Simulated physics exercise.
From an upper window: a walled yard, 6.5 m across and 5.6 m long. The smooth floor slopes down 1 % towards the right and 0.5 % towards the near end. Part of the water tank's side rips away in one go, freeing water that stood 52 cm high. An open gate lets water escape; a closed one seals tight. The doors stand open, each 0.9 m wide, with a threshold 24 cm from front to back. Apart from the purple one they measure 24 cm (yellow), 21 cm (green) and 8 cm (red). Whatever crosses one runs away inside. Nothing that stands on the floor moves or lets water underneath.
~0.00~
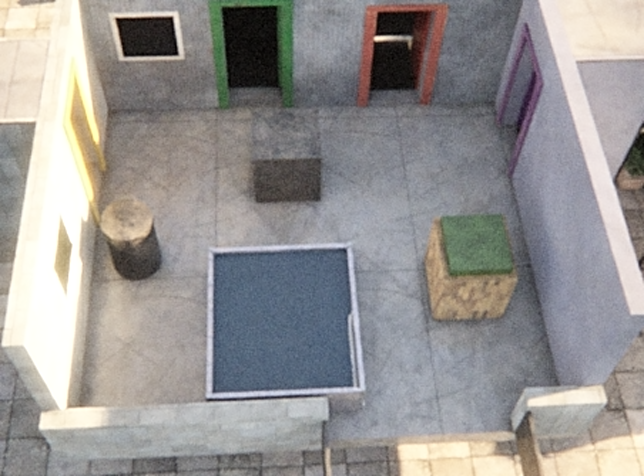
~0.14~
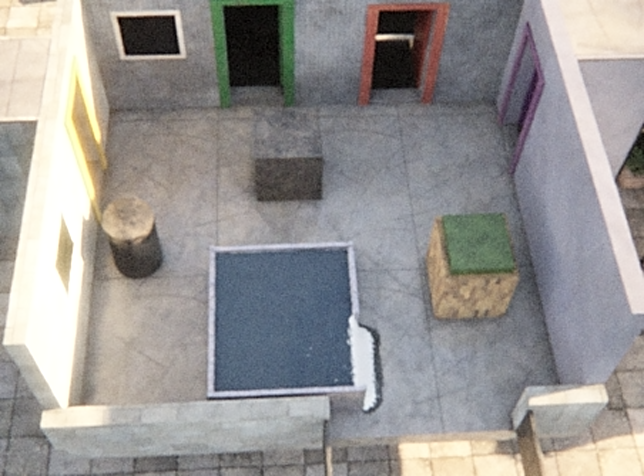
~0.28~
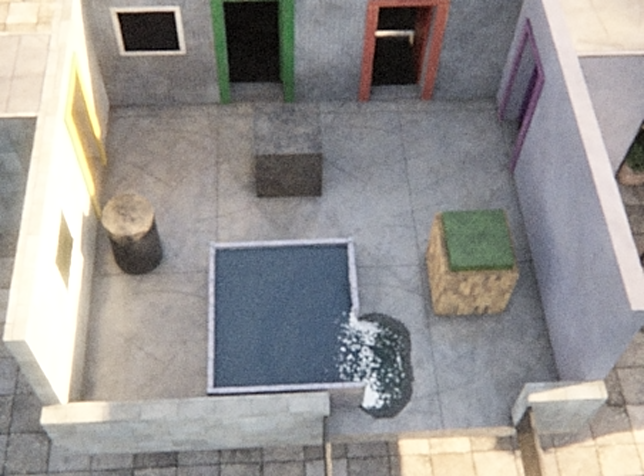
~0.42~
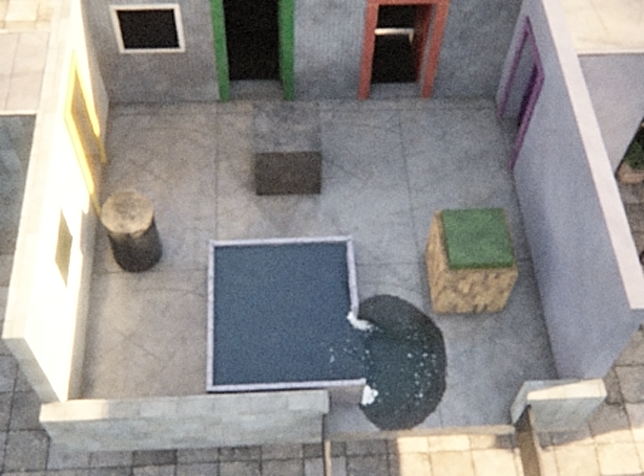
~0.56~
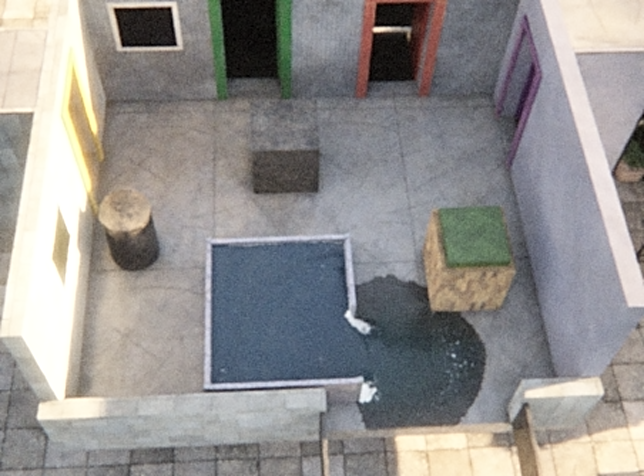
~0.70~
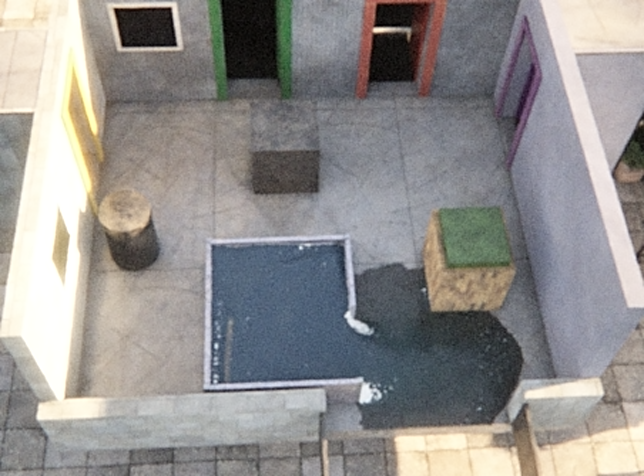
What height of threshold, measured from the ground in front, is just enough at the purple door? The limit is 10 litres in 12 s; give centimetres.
Some 6.5 cm above the ground.
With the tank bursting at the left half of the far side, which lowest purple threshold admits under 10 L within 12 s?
About 9.5 cm.
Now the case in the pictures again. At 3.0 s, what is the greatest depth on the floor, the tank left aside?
Roughly 30 cm.
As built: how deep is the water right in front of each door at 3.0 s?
Depths in cm: Yellow 0, purple 2, green 0, red 0.
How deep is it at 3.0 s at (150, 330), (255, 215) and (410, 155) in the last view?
Roughly 0, 0 and 1 cm, in turn.
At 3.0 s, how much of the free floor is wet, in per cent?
Some 25 per cent of it.
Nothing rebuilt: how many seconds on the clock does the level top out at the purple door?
Around 10.5 s.
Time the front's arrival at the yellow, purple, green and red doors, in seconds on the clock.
Arrival: Yellow 10.5 s, purple 2.8 s, green 6.0 s, red 4.0 s.
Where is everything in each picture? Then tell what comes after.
The first frame shows still water, 52 cm deep, in the water tank at (283, 319); the purple door at (518, 107) is dry.
In the second frame, the gap is at (356, 361), the front 0.3 m out at (374, 349); the back of the water tank holds 52 cm.
In the third frame, the front is at (405, 360), 0.7 m from the gap at (356, 359); 0.8 m2 of floor is wet, 52 cm left at the back.
In the fourth frame, the gap is at (355, 357), the front 1.2 m out at (440, 369); the back of the water tank holds 52 cm.
In the fifth frame, water pours out at (353, 355) and has run 1.8 m, to (480, 361); about 5 cm deep outside, 51 cm at the back.
In the sixth frame, the gap is at (352, 356), the front 2.3 m out at (515, 369); the back of the water tank holds 46 cm; the purple door at (517, 99), 4.7 m from the gap, is still 3.0 m from the nearest water.
After 1.4 s water covers 15 % of the floor, deepest (37 cm) near (561, 404); it has not reached the purple door.
After 3.0 s water covers 25 % of the floor, deepest (30 cm) near (492, 311); 2 cm at the purple door, 0 litres in over its 6 cm threshold.
After 12.0 s water covers 75 % of the floor, deepest (9 cm) near (548, 404); 7 cm at the purple door, 12 litres in over its 6 cm threshold.
At the purple door as built, the water arrived by 2.9 s and peaked near 8 cm at 10.4 s.
Run again over the same 12 s with other heights there, 21 litres in over 5 cm, 2 litres over 8 cm. The limit of 10 litres is kept from about 6.5 cm up.
